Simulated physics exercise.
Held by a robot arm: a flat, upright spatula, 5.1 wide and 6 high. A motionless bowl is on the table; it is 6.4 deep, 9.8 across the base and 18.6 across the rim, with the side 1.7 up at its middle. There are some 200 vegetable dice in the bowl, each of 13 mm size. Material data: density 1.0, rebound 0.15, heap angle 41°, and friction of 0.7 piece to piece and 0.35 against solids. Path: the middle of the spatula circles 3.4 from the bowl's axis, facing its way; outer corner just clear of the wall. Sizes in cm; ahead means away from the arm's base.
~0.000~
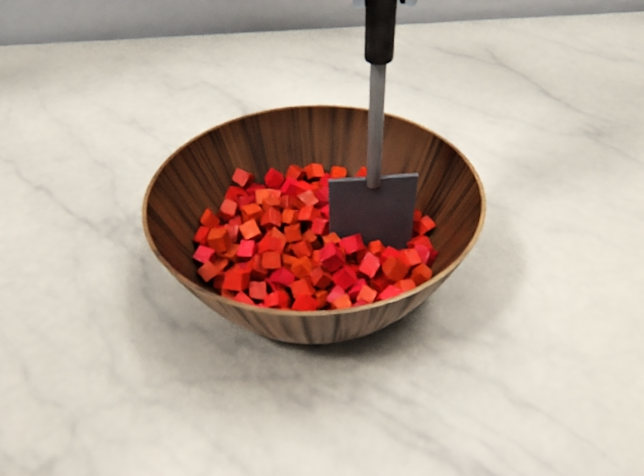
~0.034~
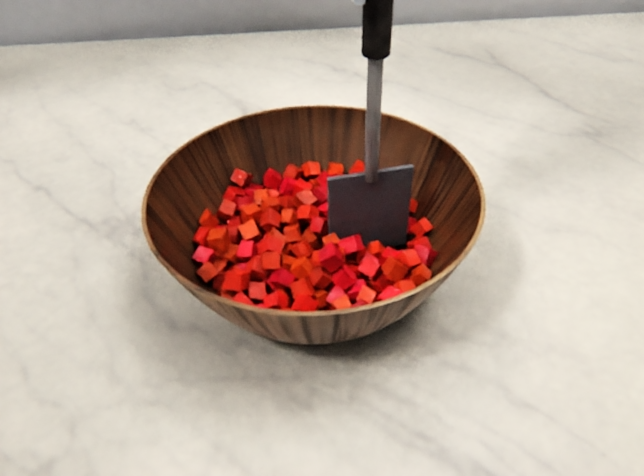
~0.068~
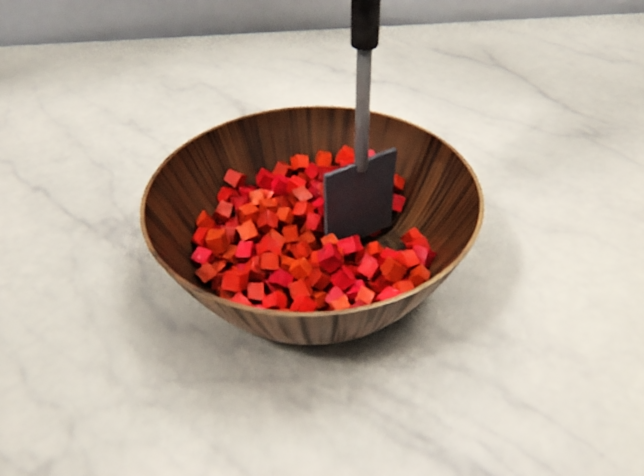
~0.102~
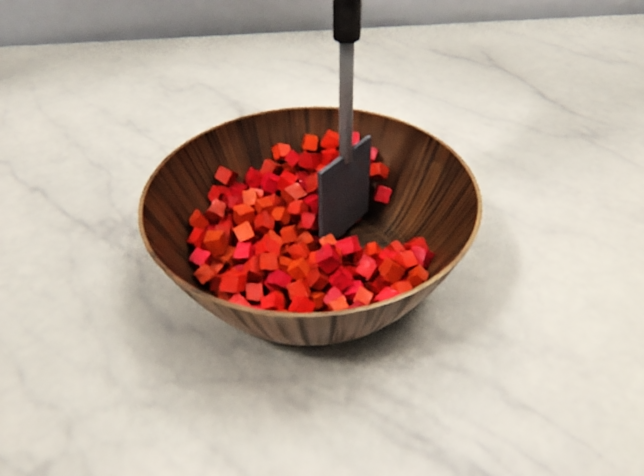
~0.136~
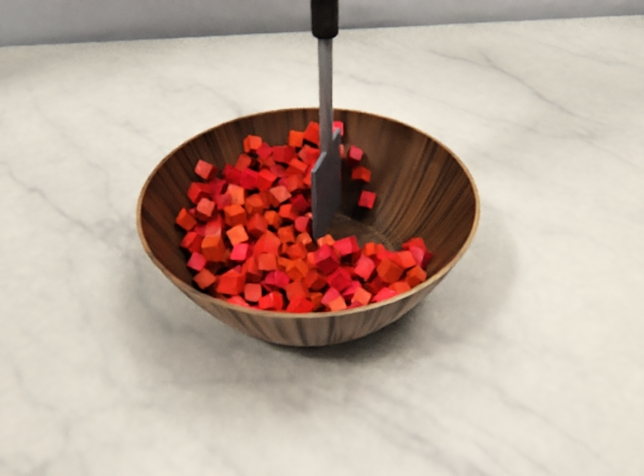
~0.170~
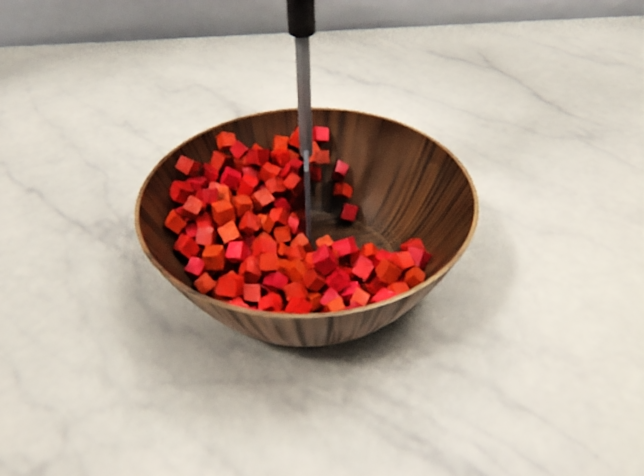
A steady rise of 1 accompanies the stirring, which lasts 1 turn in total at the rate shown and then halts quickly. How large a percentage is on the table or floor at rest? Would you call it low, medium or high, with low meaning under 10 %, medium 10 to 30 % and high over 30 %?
I would call it low, under 10 %.
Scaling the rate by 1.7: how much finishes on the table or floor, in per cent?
Some 20 per cent.
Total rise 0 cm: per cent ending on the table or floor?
About 5 percent.
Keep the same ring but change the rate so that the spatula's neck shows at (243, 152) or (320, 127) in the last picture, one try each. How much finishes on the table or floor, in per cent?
First try: About 35 %; second try: About 5 %.
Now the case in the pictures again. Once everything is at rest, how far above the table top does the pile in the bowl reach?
I'd guess close to 7.5 centimetres.
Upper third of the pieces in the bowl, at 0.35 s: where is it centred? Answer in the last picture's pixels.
That third sits centred at about (218, 263).
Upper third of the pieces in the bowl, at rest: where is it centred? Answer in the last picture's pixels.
Roughly pixel (368, 167).
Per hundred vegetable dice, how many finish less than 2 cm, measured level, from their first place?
I'd say something near 5 percent.
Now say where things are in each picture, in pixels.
The first picture shows spatula neck at (374, 155), 0° round; upper third of the load around (303, 234), from x 205 to 425, top at y 175; 204 in the bowl.
The second picture shows spatula neck at (372, 150), 8° round; upper third of the load around (304, 223), from x 205 to 425, top at y 170.
The third picture shows spatula neck at (362, 139), 28° round; upper third of the load around (308, 216), from x 205 to 425, top at y 155.
The fourth picture shows spatula neck at (346, 132), 47° round; upper third of the load around (300, 203), from x 200 to 420, top at y 140.
The fifth picture shows spatula neck at (326, 127), 67° round; upper third of the load around (276, 192), from x 185 to 420, top at y 130.
The sixth picture shows spatula neck at (305, 125), 86° round; upper third of the load around (246, 194), from x 175 to 420, top at y 135; 204 in the bowl.
After 0.35 s, 191° round, highest piece 8 above the table; 203 in the bowl, 1 on the table or floor.
After 0.53 s, 296° round, highest piece 8 above the table; 196 in the bowl, 6 on the table or floor, 2 in flight or on the tool.
After 0.82 s, 0° round, highest piece 8 above the table; 192 in the bowl, 12 on the table or floor.
After 1.52 s, 0° round, highest piece 8 above the table; 192 in the bowl, 12 on the table or floor.
At rest, 192 in the bowl, 12 on the table or floor. That is 6 % on the table or floor.
